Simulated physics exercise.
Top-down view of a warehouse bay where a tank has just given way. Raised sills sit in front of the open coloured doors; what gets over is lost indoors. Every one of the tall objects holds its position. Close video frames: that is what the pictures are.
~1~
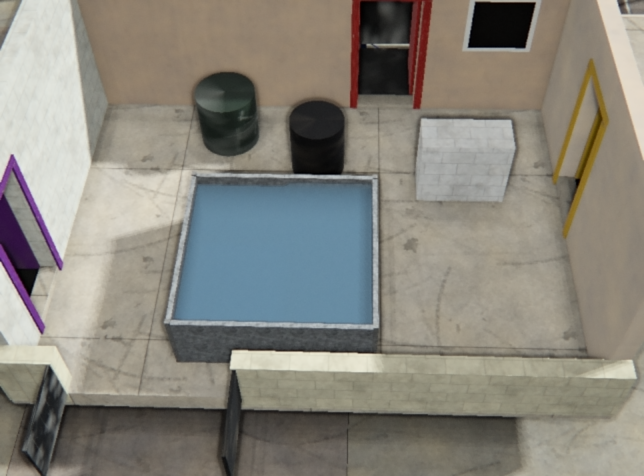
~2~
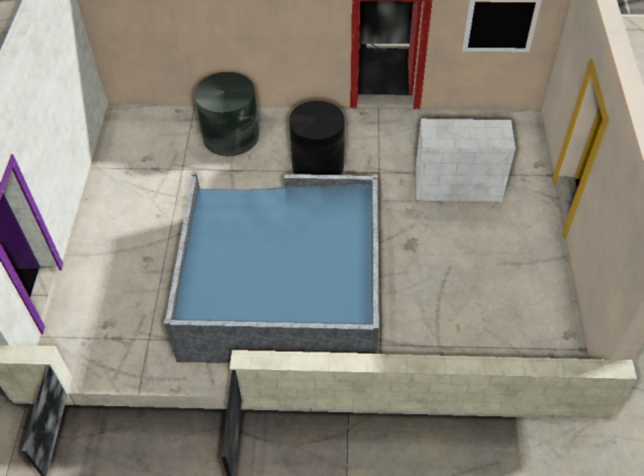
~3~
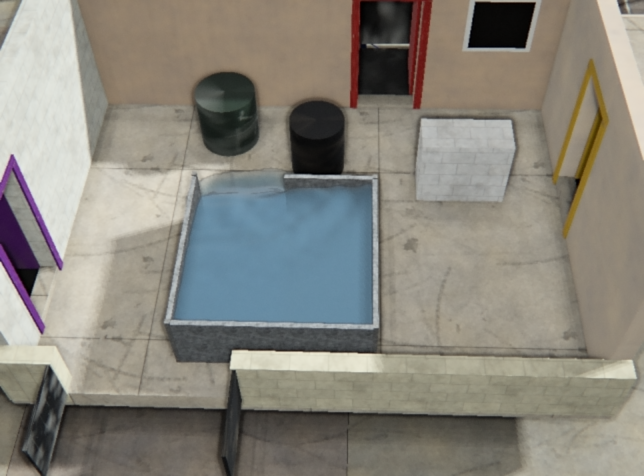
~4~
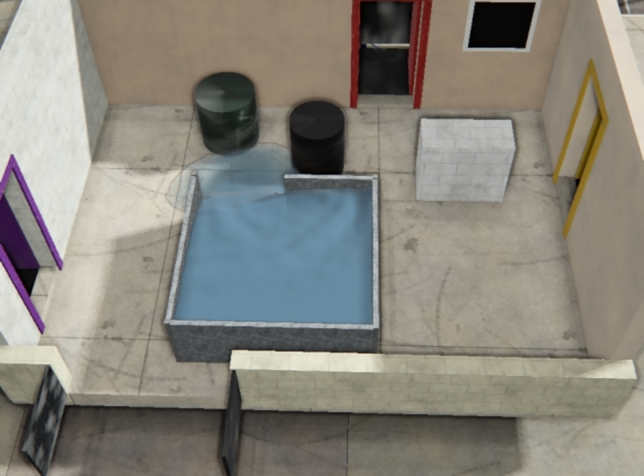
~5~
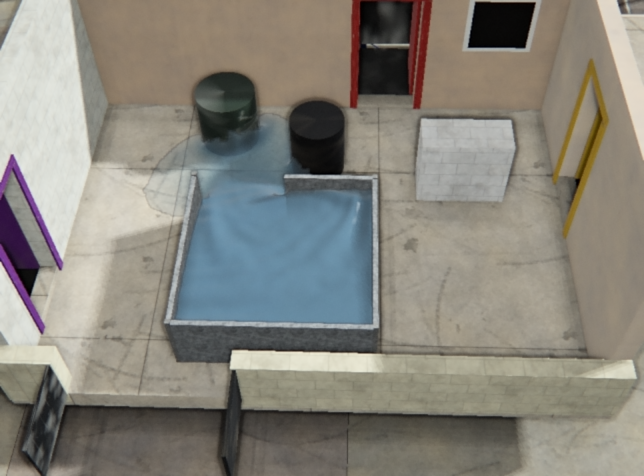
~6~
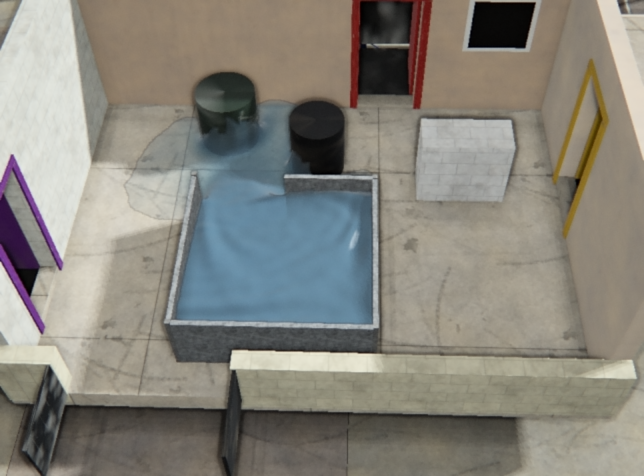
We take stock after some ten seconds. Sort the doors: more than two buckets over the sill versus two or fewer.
Sorted by door: Yellow door - two or fewer; purple door - two or fewer; red door - more than two.
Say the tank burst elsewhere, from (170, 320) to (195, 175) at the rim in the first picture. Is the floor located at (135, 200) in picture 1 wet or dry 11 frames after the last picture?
There: Wet.
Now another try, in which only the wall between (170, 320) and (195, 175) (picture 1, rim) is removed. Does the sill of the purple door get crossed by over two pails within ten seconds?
Log - purple: Above threshold.
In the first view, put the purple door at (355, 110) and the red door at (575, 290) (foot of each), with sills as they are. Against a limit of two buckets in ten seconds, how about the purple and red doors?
Door by door: Purple tops the limit, red doesn't reach the mark.
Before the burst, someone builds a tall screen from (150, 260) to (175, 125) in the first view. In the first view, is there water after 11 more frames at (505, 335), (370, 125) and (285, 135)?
Reading them off in sequence: Spared, swamped, swamped.
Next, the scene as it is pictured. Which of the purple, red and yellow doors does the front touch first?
Answer: The red one.
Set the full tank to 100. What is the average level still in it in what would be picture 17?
Somewhere around 58 %, give or take.
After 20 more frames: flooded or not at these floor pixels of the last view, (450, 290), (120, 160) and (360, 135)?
Lab note, in the order given: Unwetted, wet through, wet through.
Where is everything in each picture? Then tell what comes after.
The first picture shows the tank at (279, 249) is whole and still.
In the second picture, water pours out on the tank's far side and has run to a hidden place.
In the third picture, the front is at a hidden place, out from the gap on the tank's far side.
In the fourth picture, water pours out on the tank's far side and has run to (280, 149).
In the fifth picture, water pours out on the tank's far side and has run to (276, 119).
In the sixth picture, the front is at a hidden place, out from the gap on the tank's far side.
A moment on, water covers 30 % of the floor; the yellow door not reached, the purple door not reached, the red door wet at the sill, nothing in.
Next, water covers 45 % of the floor; the yellow door not reached, the purple door not reached, the red door under two buckets in.
Then, water covers 70 % of the floor; the yellow door wet at the sill, nothing in, the purple door wet at the sill, nothing in, the red door over two buckets in.
Later, water covers 95 % of the floor; the yellow door wet at the sill, nothing in, the purple door wet at the sill, nothing in, the red door over two buckets in.
In the end, water covers 100 % of the floor; the yellow door wet at the sill, nothing in, the purple door under two buckets in, the red door over two buckets in.
